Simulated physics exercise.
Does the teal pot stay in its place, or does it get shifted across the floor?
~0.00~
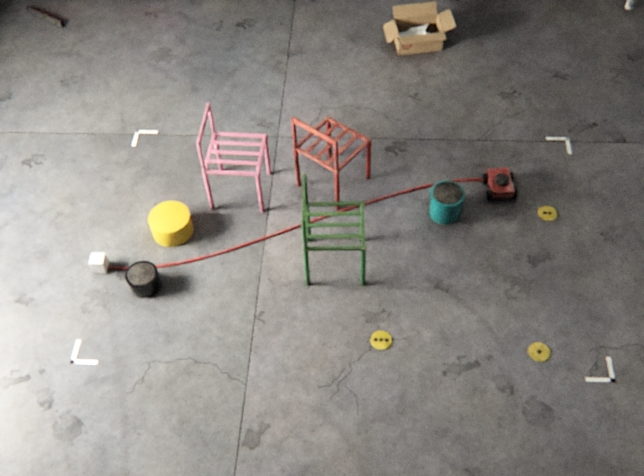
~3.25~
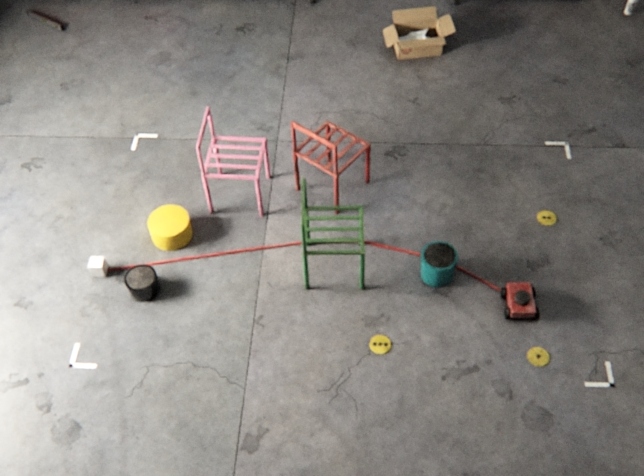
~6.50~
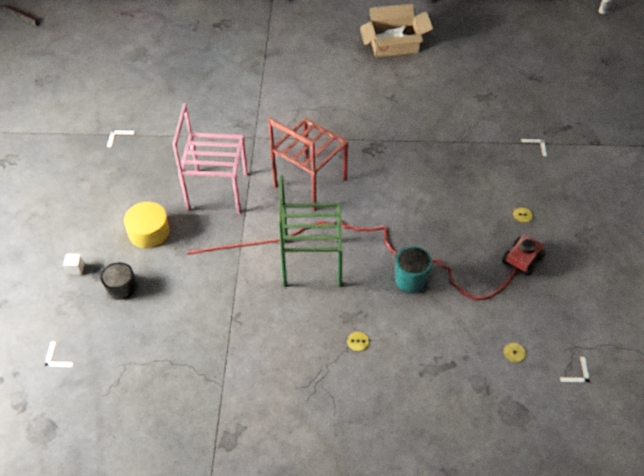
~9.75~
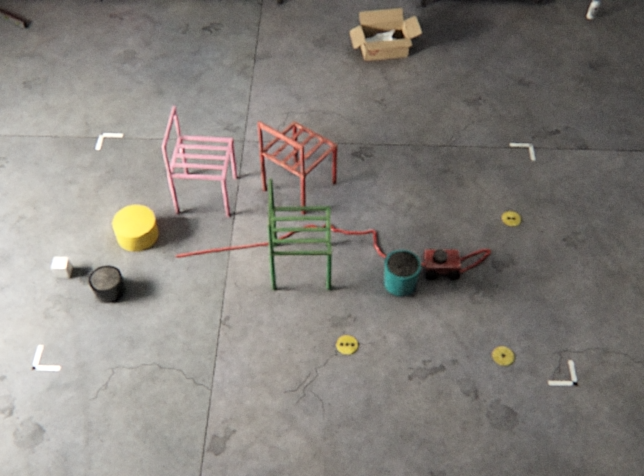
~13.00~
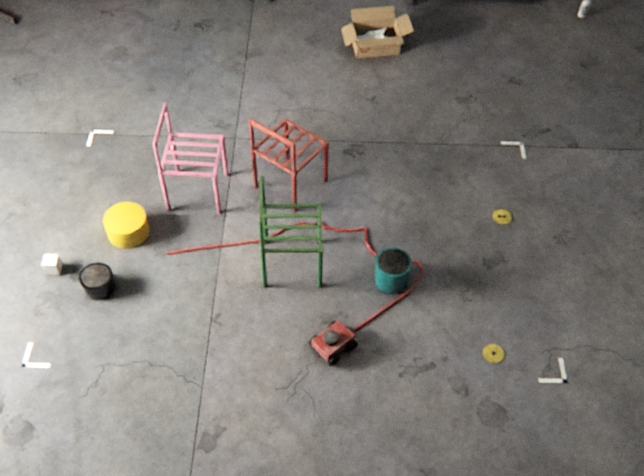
It gets shifted. The teal pot slides toward the viewer early on and ends up clearly away from where it started, still upright.
